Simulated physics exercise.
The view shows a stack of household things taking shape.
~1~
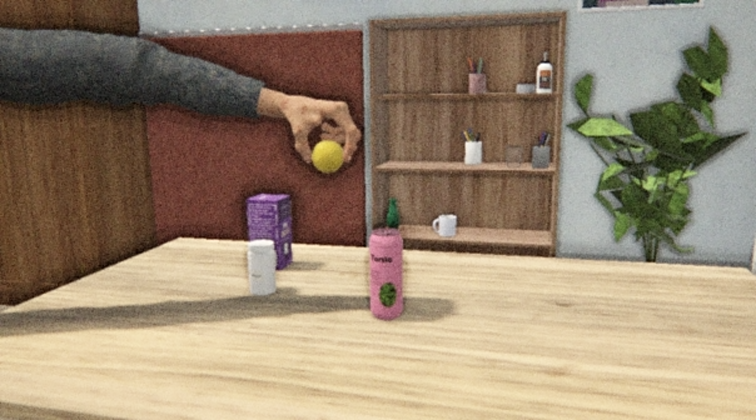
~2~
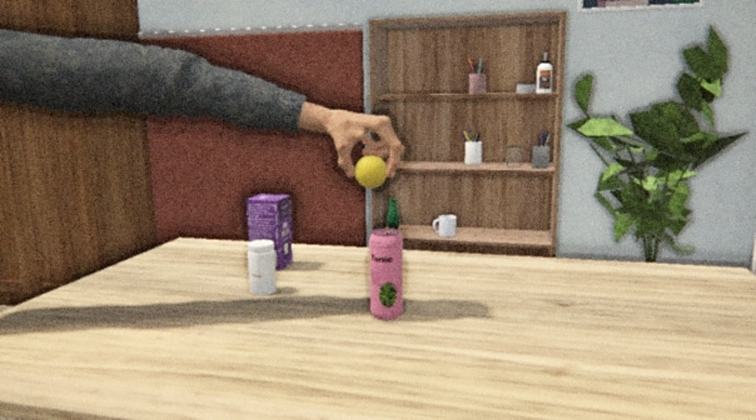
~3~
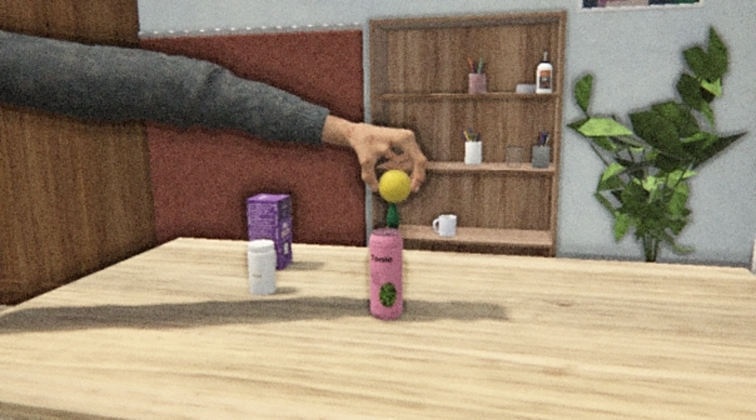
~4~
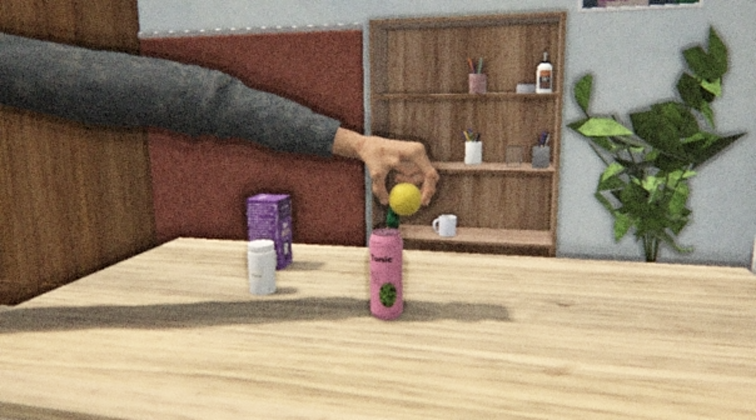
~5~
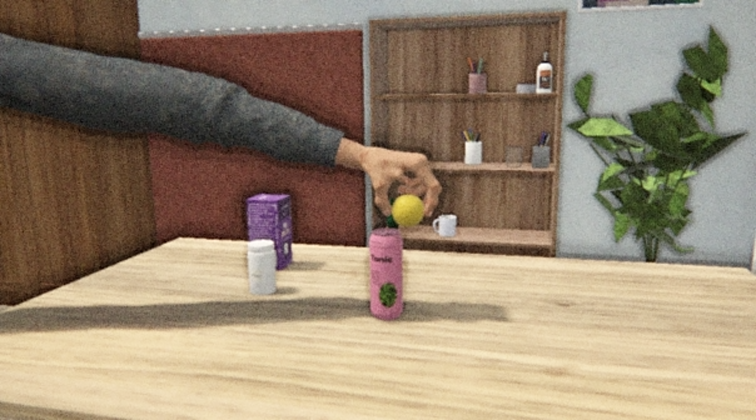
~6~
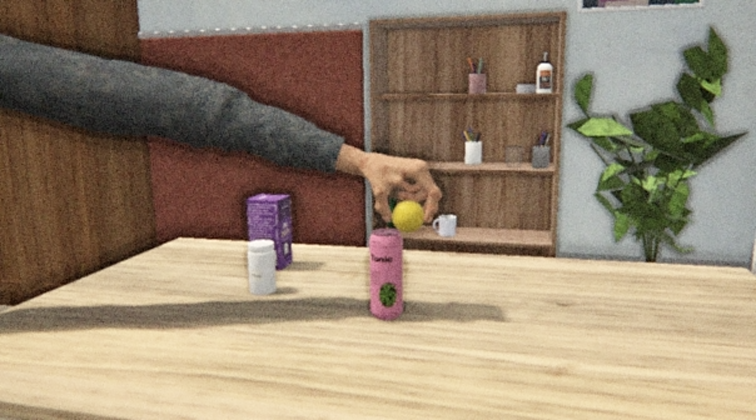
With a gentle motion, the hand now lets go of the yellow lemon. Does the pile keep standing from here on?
Most likely the pile will not stay as built.
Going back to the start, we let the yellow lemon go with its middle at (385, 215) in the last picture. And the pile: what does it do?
Result: Pile standing.
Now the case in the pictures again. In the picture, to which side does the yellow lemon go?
Off rightwards in the picture.
Then, 0.30 s on from there, yellow lemon now fallen.
Then, 0.40 s on from there, things are still on the move.
In the end, fallen, yellow lemon; the other 3 unmoved. At the end, from the last picture's camera, yellow lemon near (443, 306). The pile gives way.
